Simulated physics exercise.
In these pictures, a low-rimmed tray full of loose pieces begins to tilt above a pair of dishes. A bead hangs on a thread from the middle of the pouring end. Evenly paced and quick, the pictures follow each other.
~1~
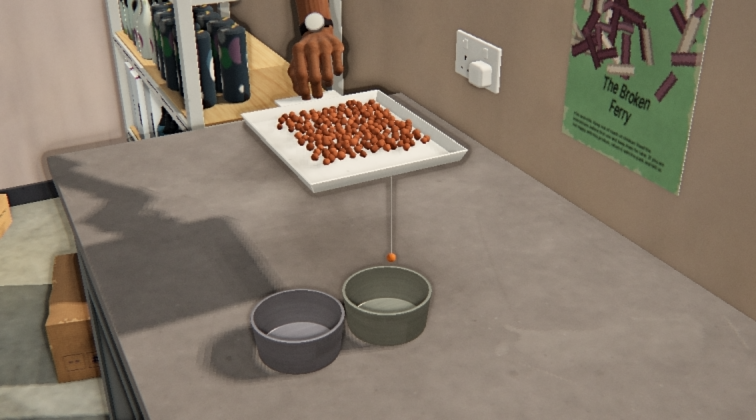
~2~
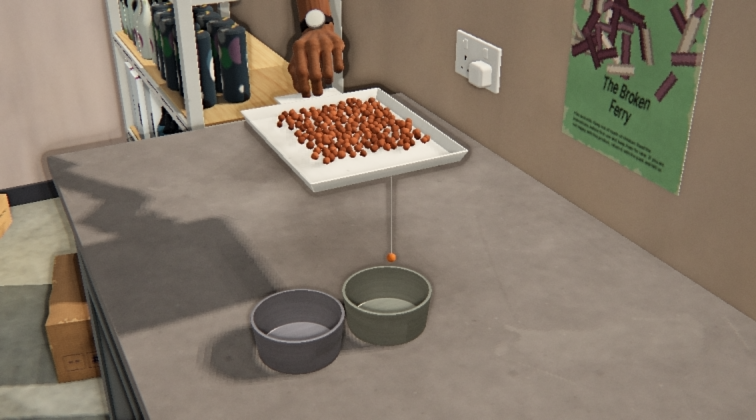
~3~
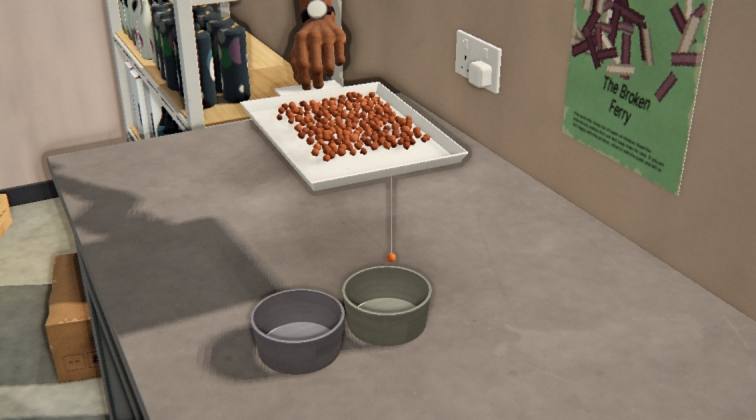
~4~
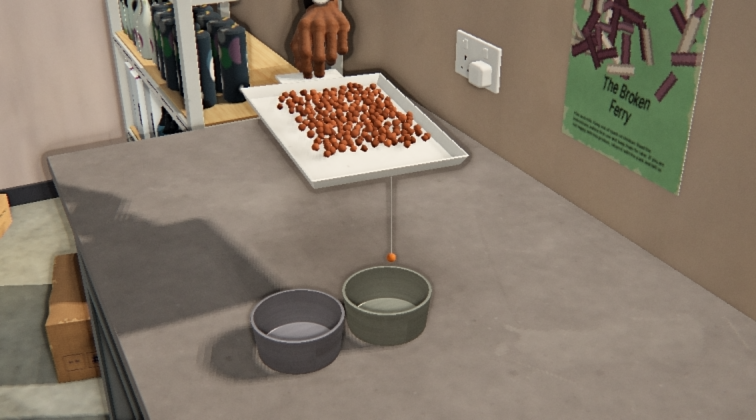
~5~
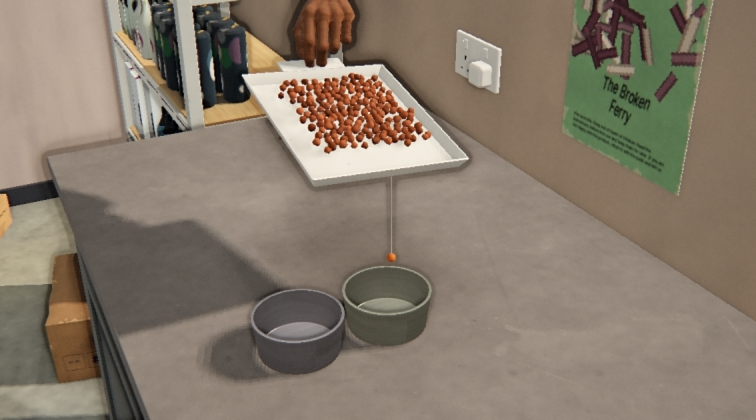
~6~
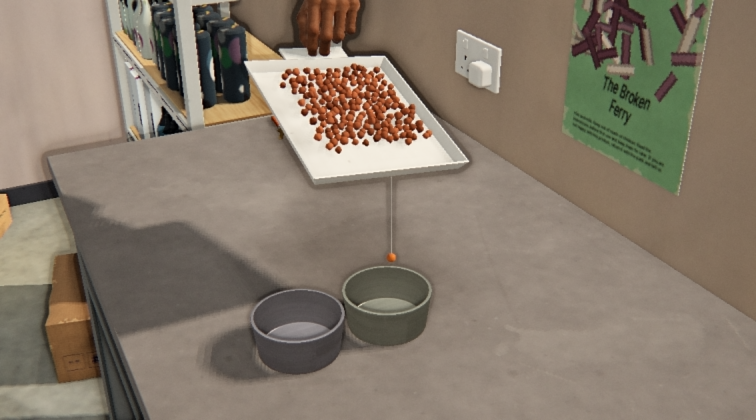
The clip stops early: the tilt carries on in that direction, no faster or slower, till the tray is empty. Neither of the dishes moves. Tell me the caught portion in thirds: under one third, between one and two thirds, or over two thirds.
The dishes collect not even a third of the load.
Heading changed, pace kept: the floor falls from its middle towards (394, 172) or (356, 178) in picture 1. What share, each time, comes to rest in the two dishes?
In turn, 50 percent and then 80 percent.
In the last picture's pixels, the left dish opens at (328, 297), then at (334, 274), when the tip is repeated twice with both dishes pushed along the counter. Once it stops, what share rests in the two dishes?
I'd expect some 40 percent, and then some 30 percent.
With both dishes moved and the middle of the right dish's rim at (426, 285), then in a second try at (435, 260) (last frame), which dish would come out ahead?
Try one: The rightmost one; try two: The rightmost one.
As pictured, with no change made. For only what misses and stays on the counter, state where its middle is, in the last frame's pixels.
Approximate centre, last frame: (467, 293).
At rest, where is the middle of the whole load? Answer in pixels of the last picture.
Centre at rest, last view: Approx. (462, 296).
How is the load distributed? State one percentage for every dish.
Left dish: 0 per cent; right dish: 10 per cent.
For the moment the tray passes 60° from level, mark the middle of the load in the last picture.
Somewhere around pixel (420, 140) in the last picture.
Soon after the last picture, tray tipped steeply; nearly all on the tray; a stray few outside both; a small part in the air.
A little later, tray tipped right over; about a third on the tray; a small part in the right dish; about a quarter outside both; about a third in the air.
Later still, tray tipped past a quarter turn; a small part in the right dish; most outside both.
At rest, tray tipped past a quarter turn; none in the left dish; a small part in the right dish; most outside both.
